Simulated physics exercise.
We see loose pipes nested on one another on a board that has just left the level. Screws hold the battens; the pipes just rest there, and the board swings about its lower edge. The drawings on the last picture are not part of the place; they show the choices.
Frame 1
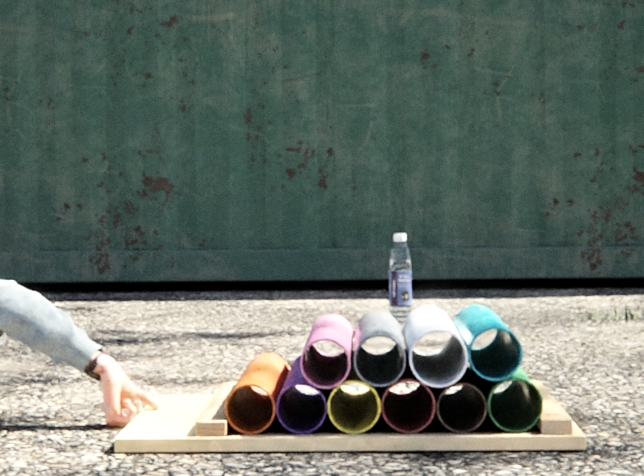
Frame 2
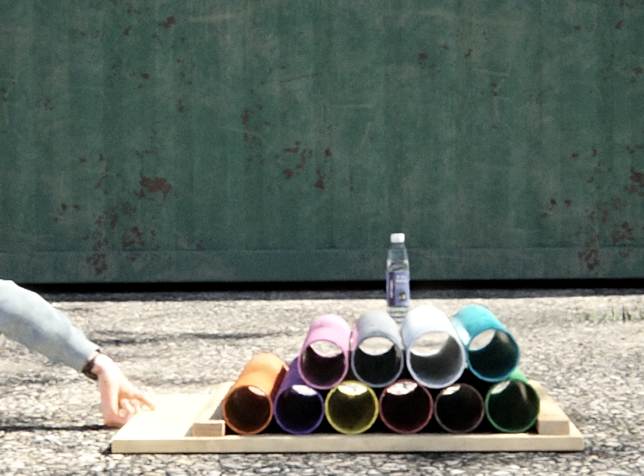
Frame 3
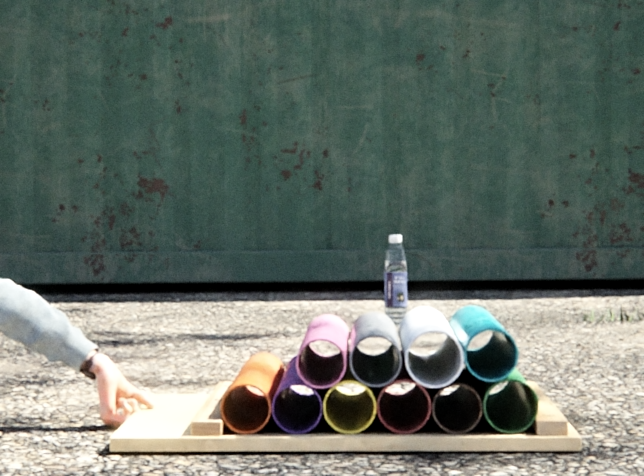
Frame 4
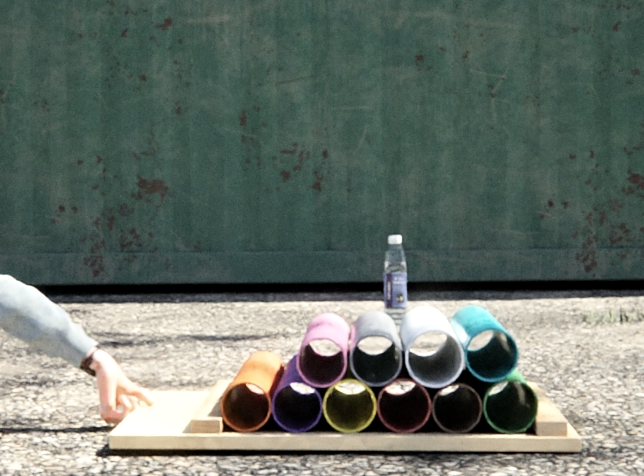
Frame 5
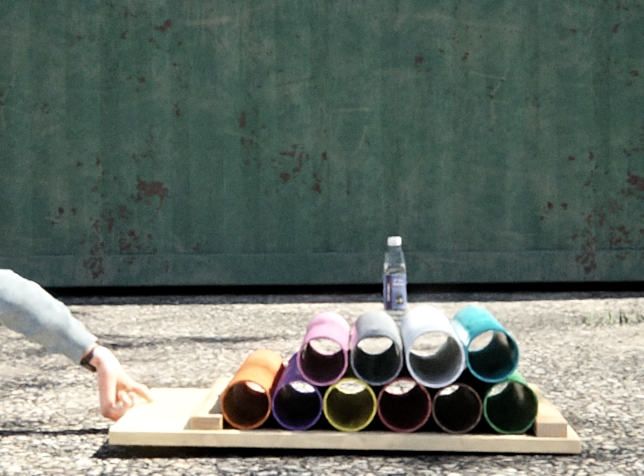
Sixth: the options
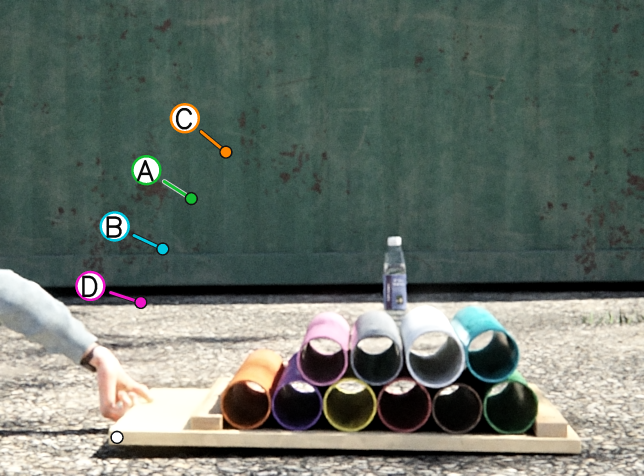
The clip shows colourful pipes stacked in two rows between battens on a wooden board, with a clear bottle upright above them. A hand at the left grips the board's end, then raises it very slightly, the pipes staying nested.
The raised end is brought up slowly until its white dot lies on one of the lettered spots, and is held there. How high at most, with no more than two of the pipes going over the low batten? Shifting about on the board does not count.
Lift it to B and no more.
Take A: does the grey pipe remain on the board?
The grey pipe: No.
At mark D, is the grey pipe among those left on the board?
Yes.
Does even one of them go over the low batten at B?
Yes, at B.
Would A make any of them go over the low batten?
At A: Yes.
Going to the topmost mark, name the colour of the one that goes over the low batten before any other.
The turquoise one.
On the marked copy, A at (191, 199); B at (163, 249); C at (226, 152); D at (141, 302); the white dot at (117, 437).
With B. Early on, board at 16°.
Further on, board at 26°.
At the end, board at 26°, two over the low batten (white, turquoise).
As for the rest, A four over the low batten (white, pink, turquoise, grey); C ten over the low batten; D none over the low batten.
